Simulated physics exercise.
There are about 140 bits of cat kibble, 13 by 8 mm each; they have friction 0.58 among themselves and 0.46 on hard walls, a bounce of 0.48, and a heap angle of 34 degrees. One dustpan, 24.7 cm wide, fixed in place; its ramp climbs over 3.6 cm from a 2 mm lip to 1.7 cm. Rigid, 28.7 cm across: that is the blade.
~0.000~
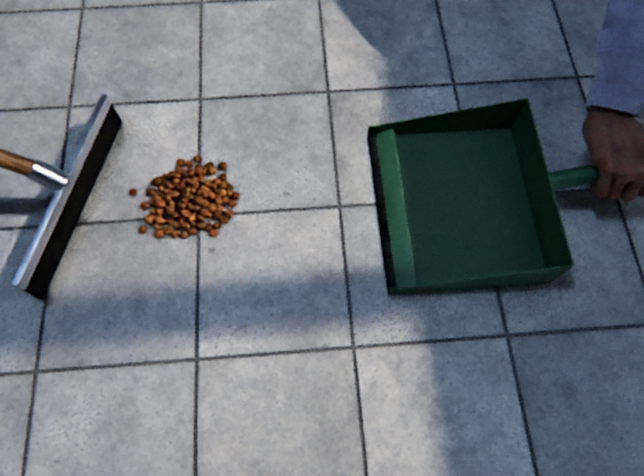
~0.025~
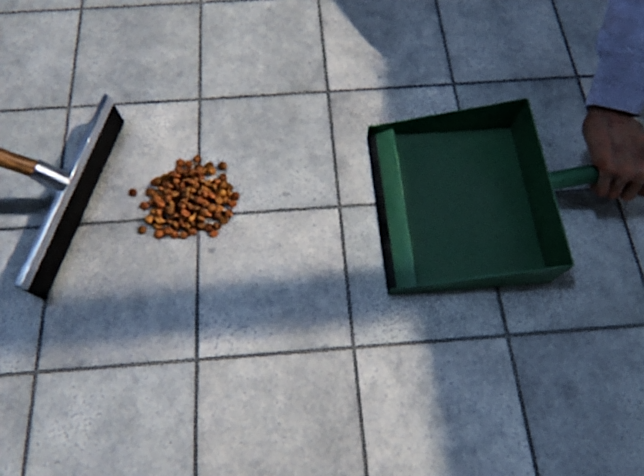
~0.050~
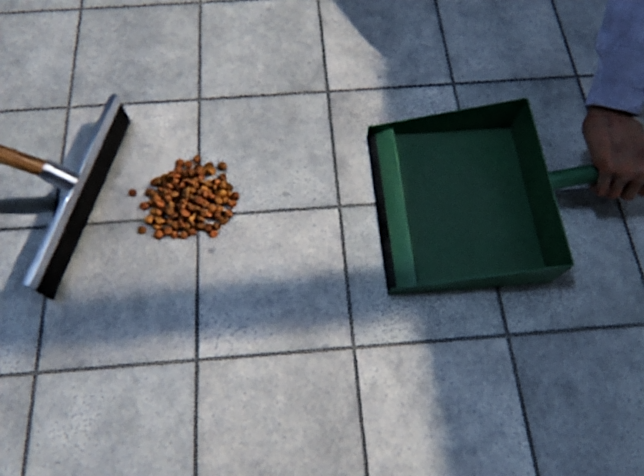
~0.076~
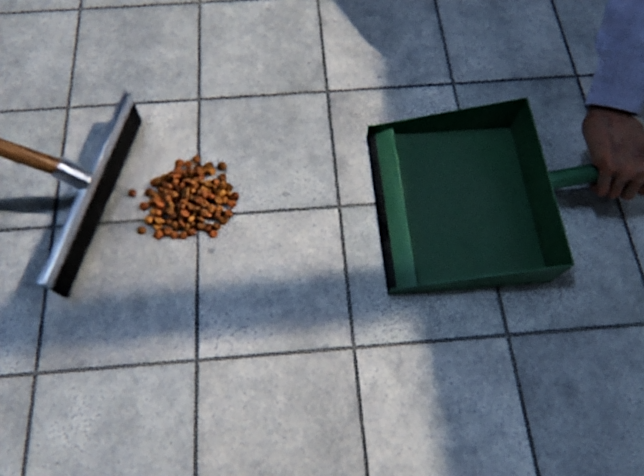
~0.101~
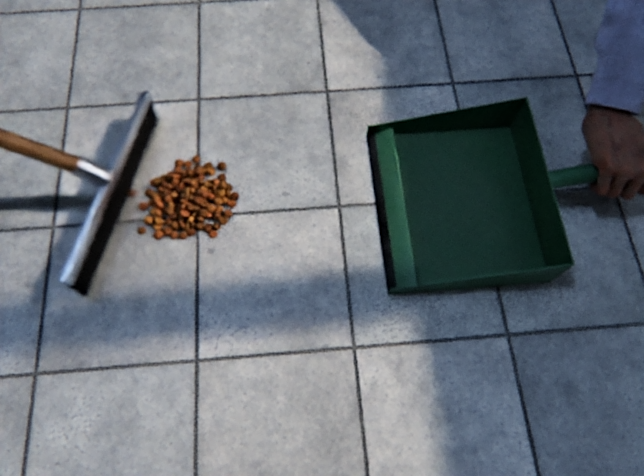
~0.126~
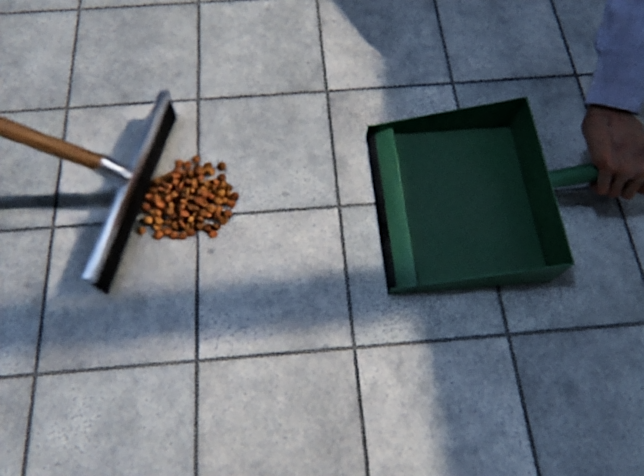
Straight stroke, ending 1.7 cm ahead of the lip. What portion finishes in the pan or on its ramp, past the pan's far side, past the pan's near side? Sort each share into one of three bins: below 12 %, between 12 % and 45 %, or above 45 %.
Pan: Between 12 % and 45 %; far side: Below 12 %; near side: Below 12 %.
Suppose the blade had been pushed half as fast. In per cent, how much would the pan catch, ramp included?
Share: Close to 0 %.
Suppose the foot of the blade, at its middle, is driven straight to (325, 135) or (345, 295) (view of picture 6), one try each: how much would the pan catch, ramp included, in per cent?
Close to 15 and 30 percent, in that order.
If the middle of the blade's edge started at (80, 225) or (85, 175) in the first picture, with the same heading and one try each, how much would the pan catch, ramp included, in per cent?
About 30 and 25 per cent.
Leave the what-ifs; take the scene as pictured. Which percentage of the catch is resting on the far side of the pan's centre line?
Something like 70 per cent of the catch.
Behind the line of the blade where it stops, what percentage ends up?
Estimate: About 0 %.
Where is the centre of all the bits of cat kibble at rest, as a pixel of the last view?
(374, 206).
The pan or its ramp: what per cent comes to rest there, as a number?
About 30 per cent.
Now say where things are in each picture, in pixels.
The first frame shows blade from (21, 285) to (107, 102), moved 0.0 cm, 0 of the pieces shifted so far; middle of the pieces at (193, 197); pan at (467, 204).
The second frame shows blade from (24, 285) to (109, 102), moved 0.4 cm, 0 of the pieces shifted so far; middle of the pieces at (192, 197).
The third frame shows blade from (32, 285) to (116, 101), moved 1.4 cm, 0 of the pieces shifted so far; middle of the pieces at (192, 198).
The fourth frame shows blade from (47, 283) to (128, 100), moved 3.3 cm, 0 of the pieces shifted so far; middle of the pieces at (192, 198).
The fifth frame shows blade from (68, 281) to (146, 98), moved 5.8 cm, 0 of the pieces shifted so far; middle of the pieces at (192, 198).
The sixth frame shows blade from (91, 279) to (165, 97), moved 8.6 cm, 3 of the pieces shifted so far; middle of the pieces at (191, 198); pan at (467, 203). The blade's pace is about 1.13 m/s, heading 3 degrees away from the viewer's side.
Then, at 0.26 s, middle of the blade 18 cm from the lip; 0 % over the lip, far side 0 %, near side 0 %.
After 0.34 s, middle of the blade 9 cm from the lip; 0 % over the lip, far side 5 %, near side 0 %.
After 0.57 s, middle of the blade 6 cm from the lip; 30 % over the lip, far side 5 %, near side 5 %.
By 1.2 s all is still; pan 30 %, far side 5 %, near side 10 %, in front of the lip or behind the blade 60 %.
